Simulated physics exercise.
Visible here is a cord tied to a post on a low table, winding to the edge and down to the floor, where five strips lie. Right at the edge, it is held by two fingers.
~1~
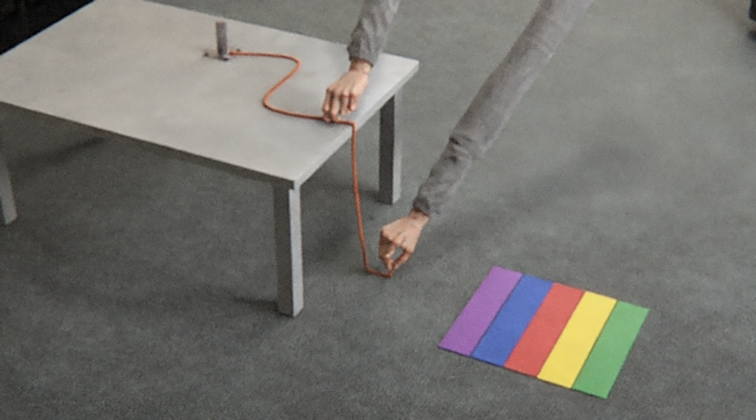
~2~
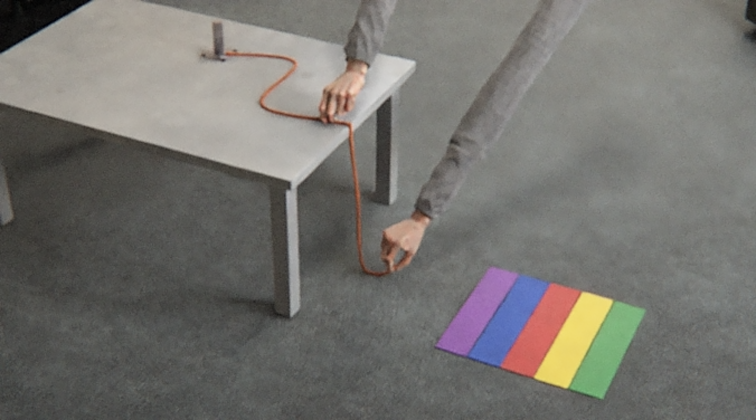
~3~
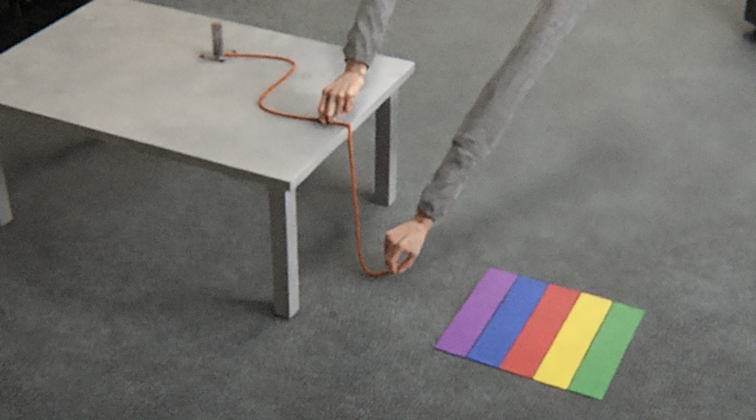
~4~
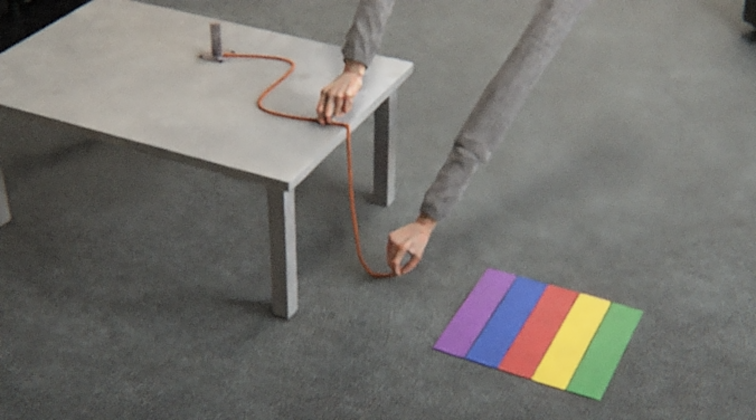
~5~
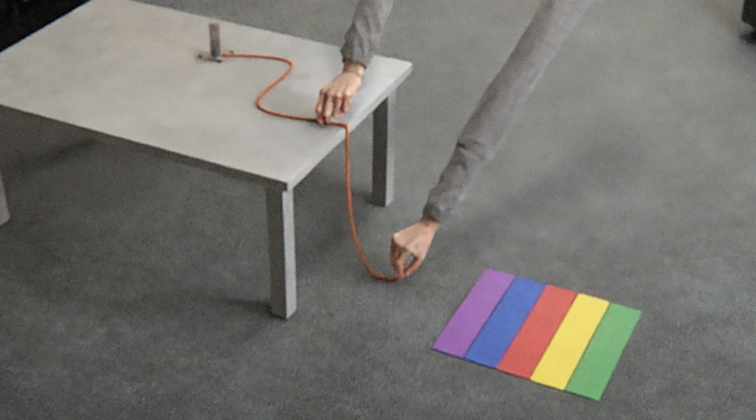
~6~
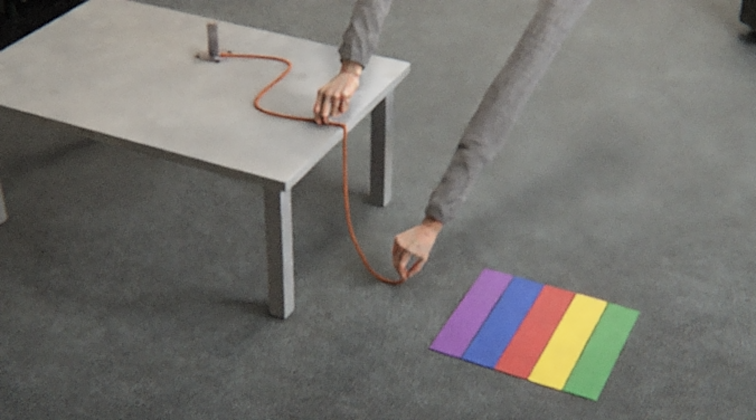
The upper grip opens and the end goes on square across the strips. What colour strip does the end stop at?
Yellow.
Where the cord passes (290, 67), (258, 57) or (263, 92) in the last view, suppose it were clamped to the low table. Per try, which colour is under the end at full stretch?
Colours in order: Yellow / yellow / blue.
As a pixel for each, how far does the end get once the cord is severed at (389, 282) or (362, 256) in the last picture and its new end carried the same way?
The pixels are close to (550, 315) and (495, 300), one per try.
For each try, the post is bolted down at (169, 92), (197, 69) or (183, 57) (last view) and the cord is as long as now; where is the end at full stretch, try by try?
Try 1 about (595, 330), try 2 about (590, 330), try 3 about (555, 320).
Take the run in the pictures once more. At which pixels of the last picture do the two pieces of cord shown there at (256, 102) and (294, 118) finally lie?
At (342, 107), then (383, 138).
Soon after, end near (510, 306); over blue.
Then, end near (555, 319); over red.
At full stretch, end near (582, 327); over yellow. It gets as far as the yellow strip.
